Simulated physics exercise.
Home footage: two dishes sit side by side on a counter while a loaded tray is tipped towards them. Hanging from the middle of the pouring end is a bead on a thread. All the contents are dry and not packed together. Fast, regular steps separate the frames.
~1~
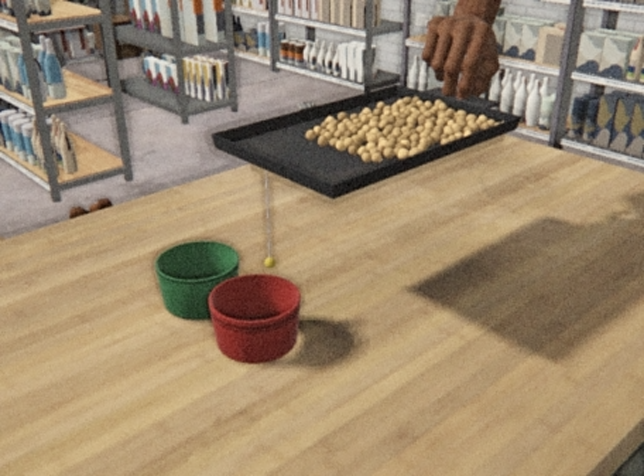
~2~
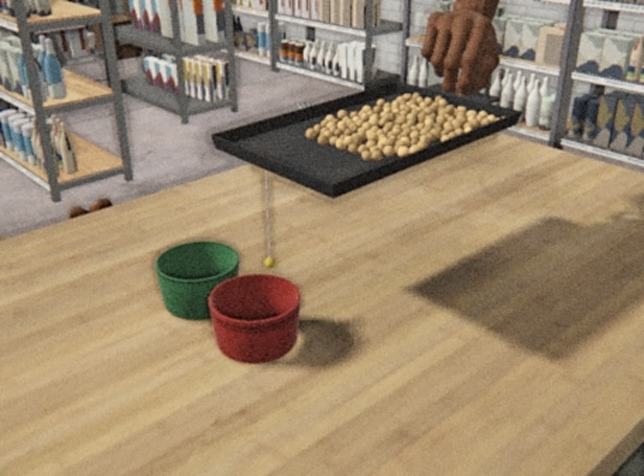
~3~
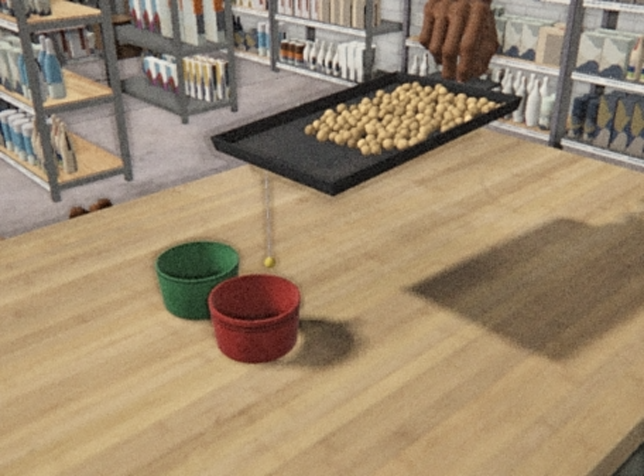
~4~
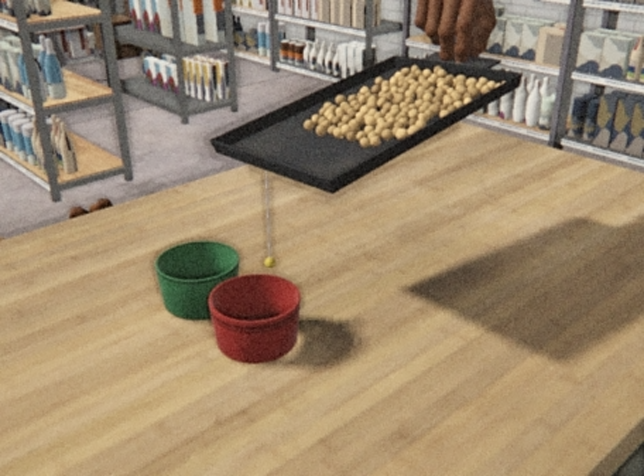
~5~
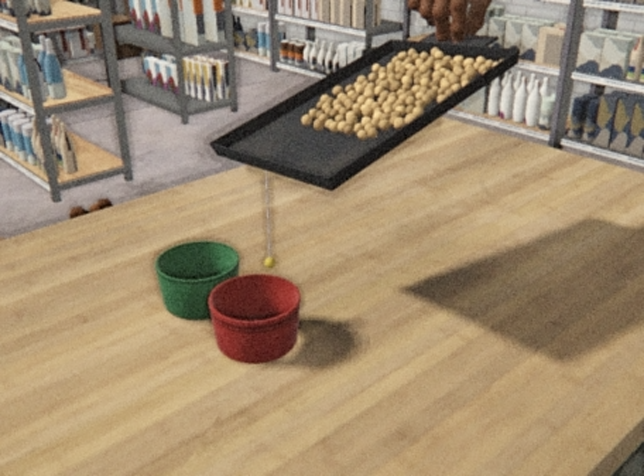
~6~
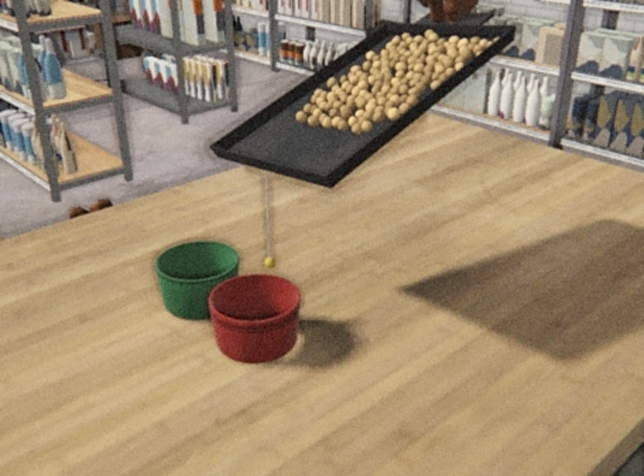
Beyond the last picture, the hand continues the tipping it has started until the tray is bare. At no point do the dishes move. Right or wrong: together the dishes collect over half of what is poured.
Right.
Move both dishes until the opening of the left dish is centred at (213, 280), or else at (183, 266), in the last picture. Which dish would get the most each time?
Well, the first go goes to the leftmost dish, and the second to the leftmost dish.
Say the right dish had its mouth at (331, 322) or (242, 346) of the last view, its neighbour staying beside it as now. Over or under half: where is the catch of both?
Try 1: Not up to half; try 2: Not up to half.
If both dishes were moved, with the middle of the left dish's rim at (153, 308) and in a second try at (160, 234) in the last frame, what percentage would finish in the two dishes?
0 %, then 70 %.
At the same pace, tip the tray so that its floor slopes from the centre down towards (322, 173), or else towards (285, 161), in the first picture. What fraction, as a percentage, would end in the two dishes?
Lab note: Case 1 near 30 %, case 2 near 60 %.
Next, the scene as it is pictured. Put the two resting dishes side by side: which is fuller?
That one is the leftward one.
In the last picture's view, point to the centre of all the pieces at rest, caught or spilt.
Near (201, 296), more or less.
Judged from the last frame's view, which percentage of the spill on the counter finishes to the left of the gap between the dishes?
Some 80 %.
Soon after the last picture, tray tipped steeply; about two thirds on the tray; a small part in the left dish; a stray few outside both; about a quarter in the air.
A little later, tray tipped past a quarter turn; about a quarter on the tray; a small part in the right dish; about a third in the left dish; a small part outside both; a small part in the air.
Later still, tray tipped past a quarter turn; a small part in the right dish; about two thirds in the left dish; about a quarter outside both.
At rest, tray tipped past a quarter turn; a small part in the right dish; about two thirds in the left dish; about a quarter outside both.
